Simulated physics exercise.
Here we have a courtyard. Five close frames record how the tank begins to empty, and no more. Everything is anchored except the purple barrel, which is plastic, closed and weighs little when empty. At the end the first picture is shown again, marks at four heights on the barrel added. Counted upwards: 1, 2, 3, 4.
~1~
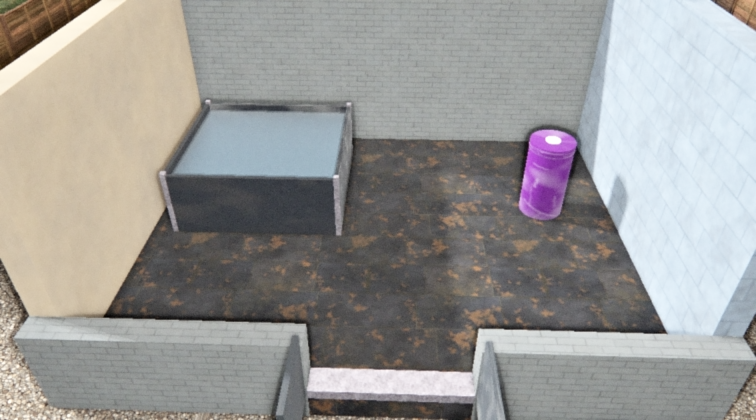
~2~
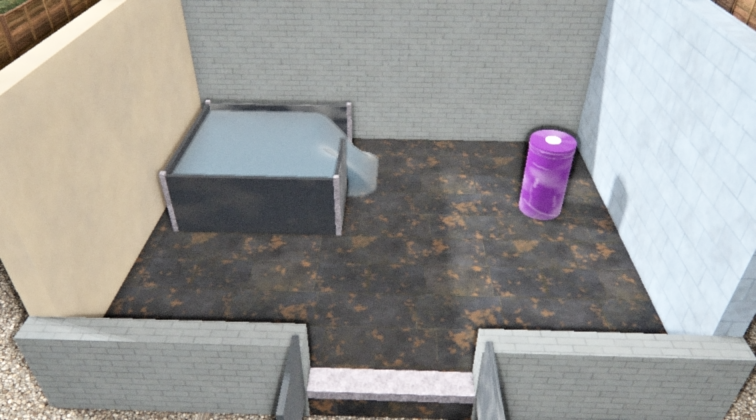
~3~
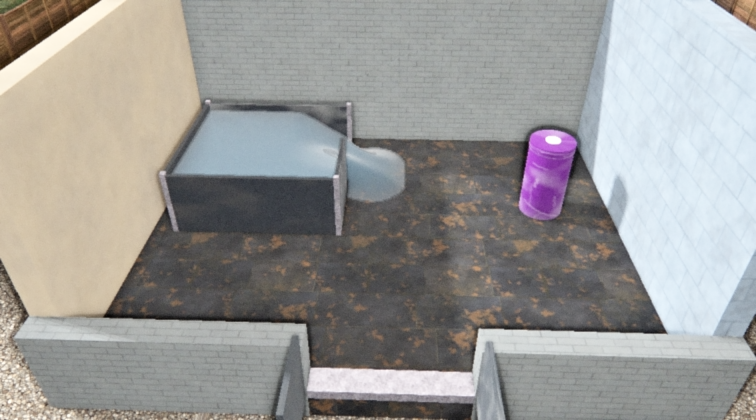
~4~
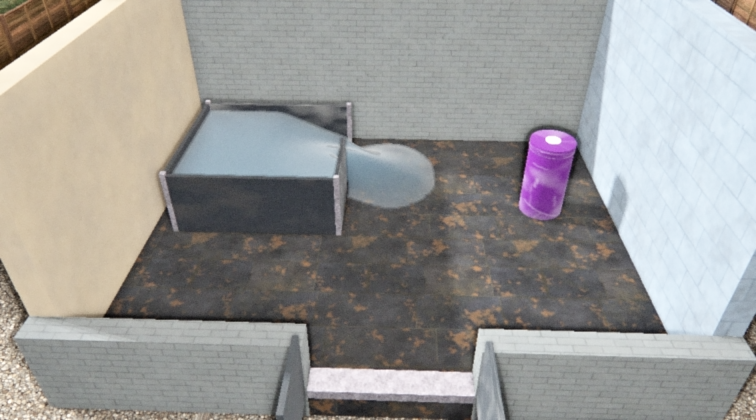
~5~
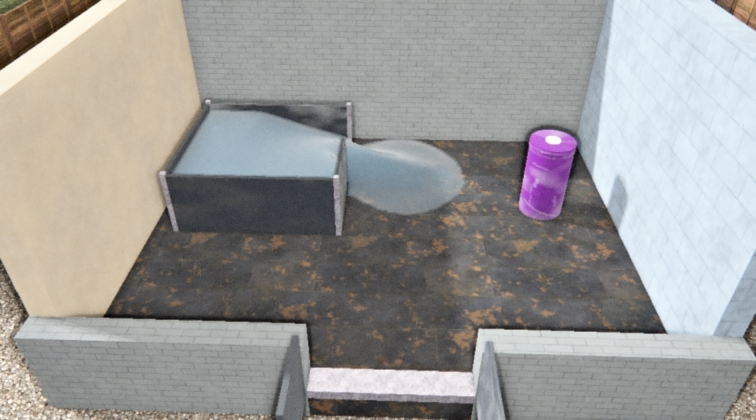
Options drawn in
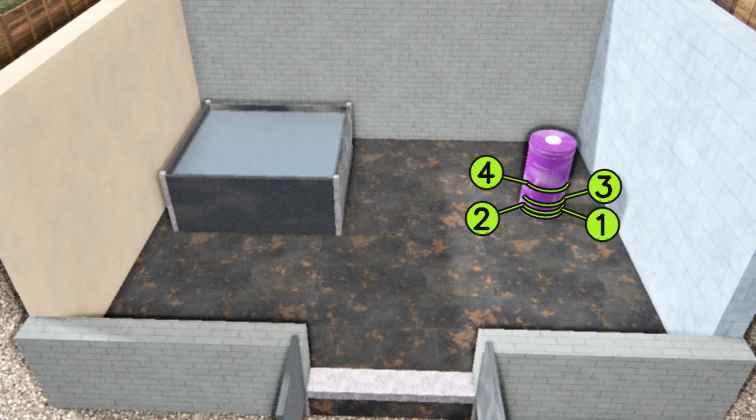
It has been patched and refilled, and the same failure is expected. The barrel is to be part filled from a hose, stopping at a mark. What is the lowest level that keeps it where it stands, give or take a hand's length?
4 will do.
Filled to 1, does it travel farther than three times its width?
Yes.
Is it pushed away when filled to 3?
Yes.
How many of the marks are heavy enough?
One of them.
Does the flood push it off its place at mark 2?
Yes.
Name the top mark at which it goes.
Mark 3.
On the marked copy, 1 at (544, 217); 2 at (545, 213); 3 at (547, 205); 4 at (550, 191); from the bottom up 1, 2, 3, 4.
For mark 1, it is pushed about 8 times its own width away.
For mark 2, it is pushed about 5 times its own width away.
For mark 3, it is pushed about twice its own width away.
For mark 4, it does not move.
